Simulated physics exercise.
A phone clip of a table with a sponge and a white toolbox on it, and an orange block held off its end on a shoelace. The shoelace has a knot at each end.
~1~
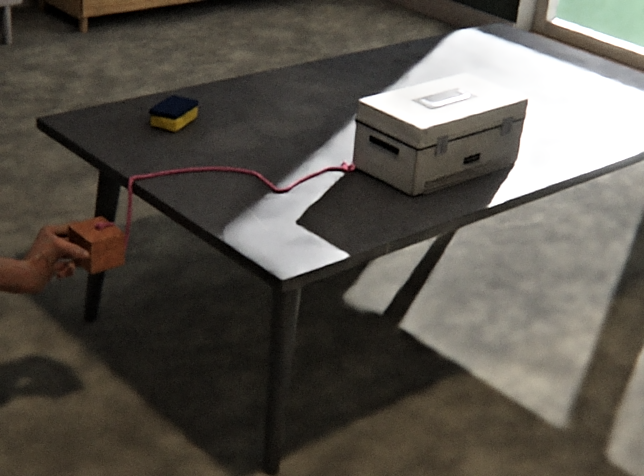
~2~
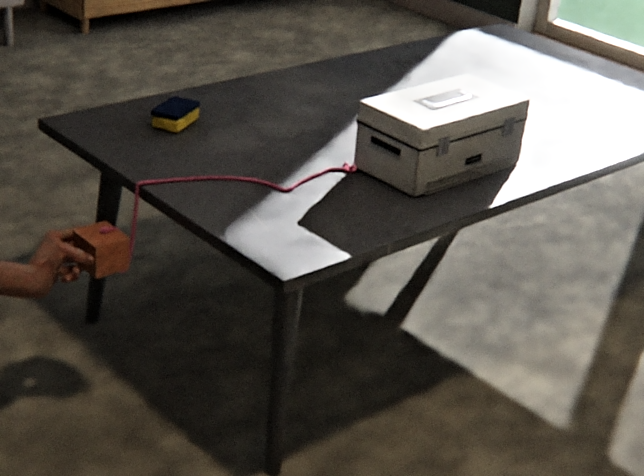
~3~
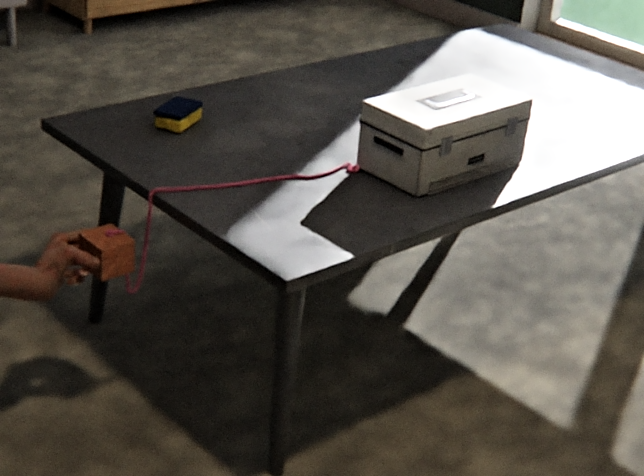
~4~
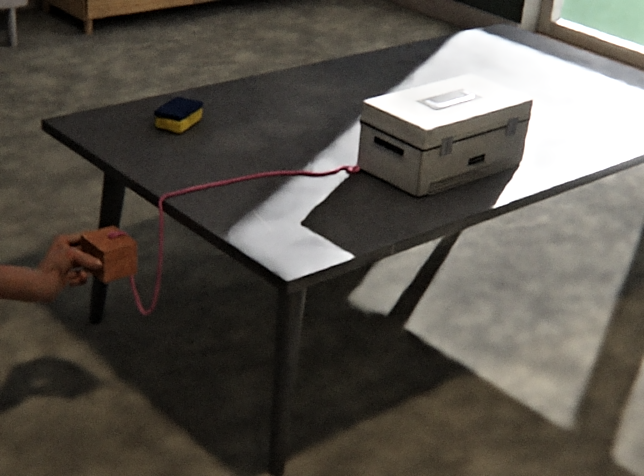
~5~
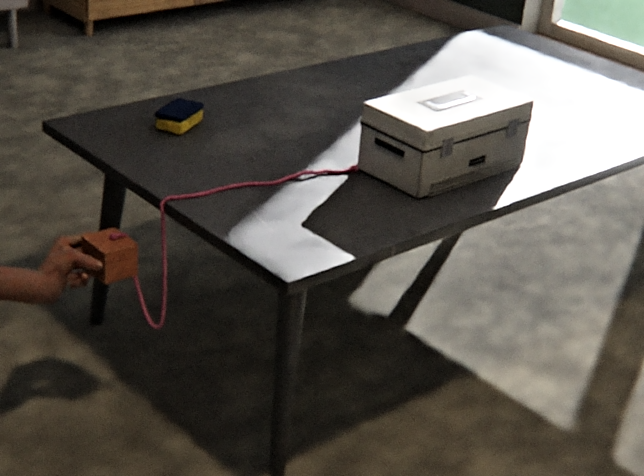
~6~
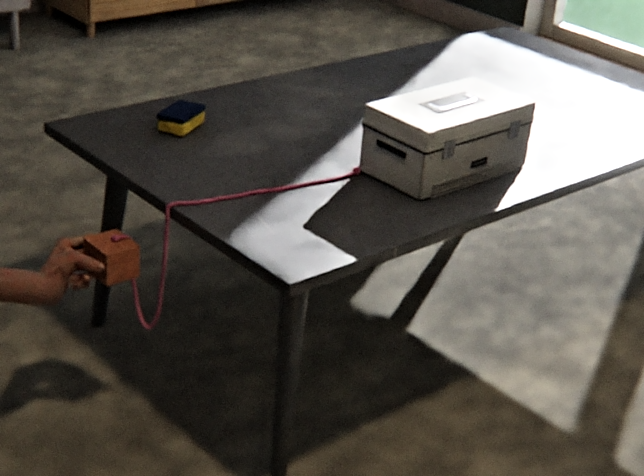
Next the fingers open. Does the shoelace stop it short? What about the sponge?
Outcome: The orange block lands on the floor; the sponge keeps its place.
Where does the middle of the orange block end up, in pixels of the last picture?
It ends at (99, 406).
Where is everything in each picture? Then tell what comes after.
Orange block (97, 245); white toolbox (445, 98); sponge (174, 104), in the first frame.
Orange block (101, 250), in the second frame.
Orange block (107, 252), in the third frame.
Orange block (109, 254); shoelace through (266, 175) (162, 203), in the fourth frame.
Orange block (110, 256); shoelace through (254, 184) (163, 226), in the fifth frame.
Orange block (112, 258); white toolbox (452, 102); sponge (181, 109); shoelace tied to the toolbox, with much slack, in the sixth frame.
Then, 0.34 s after the last picture, block on the floor near (109, 401); toolbox unmoved; sponge unmoved.
Then, 0.82 s after the last picture, block on the floor near (98, 406); toolbox unmoved; sponge unmoved.
At rest, block on the floor near (99, 406); toolbox unmoved; sponge unmoved. The orange block drops all the way and the sponge stays on top.
